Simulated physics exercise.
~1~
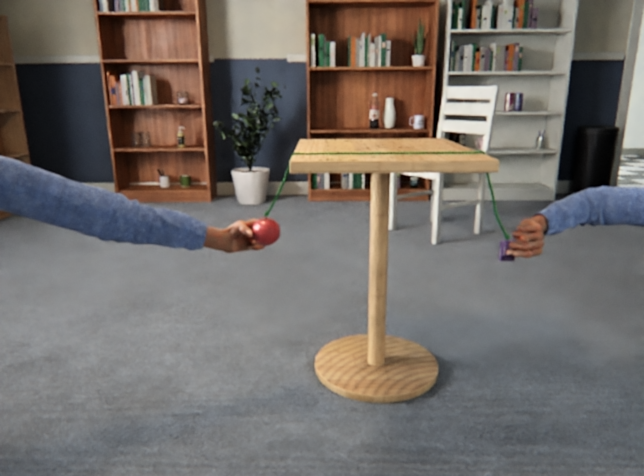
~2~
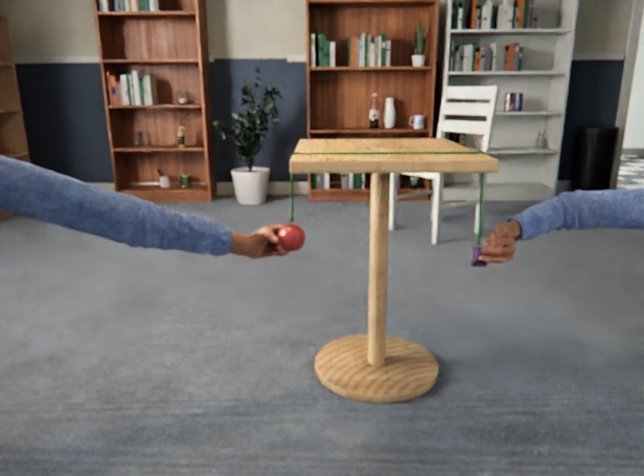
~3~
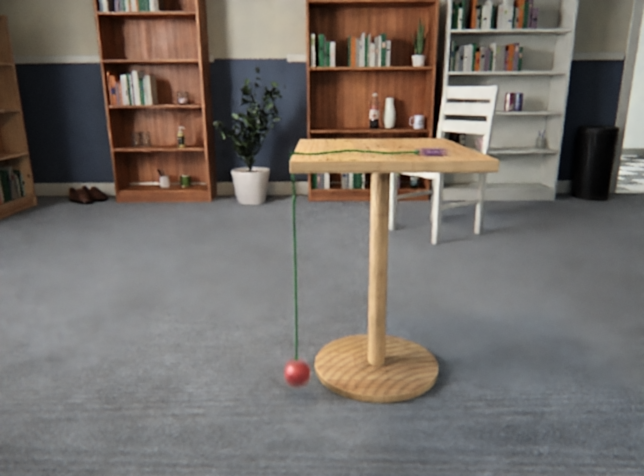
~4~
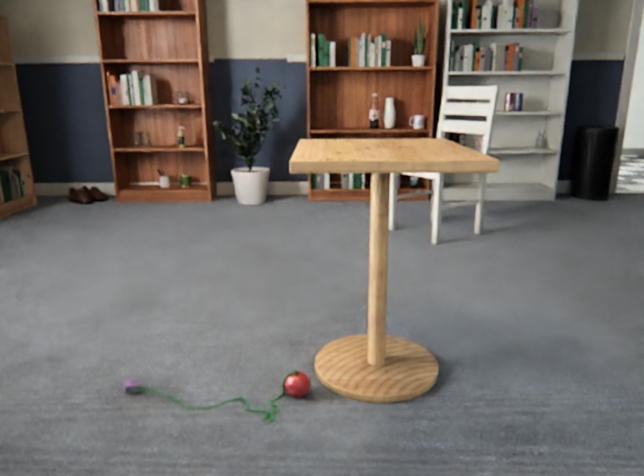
A red ball drops from released hands, dragging a string and small purple object floorward.
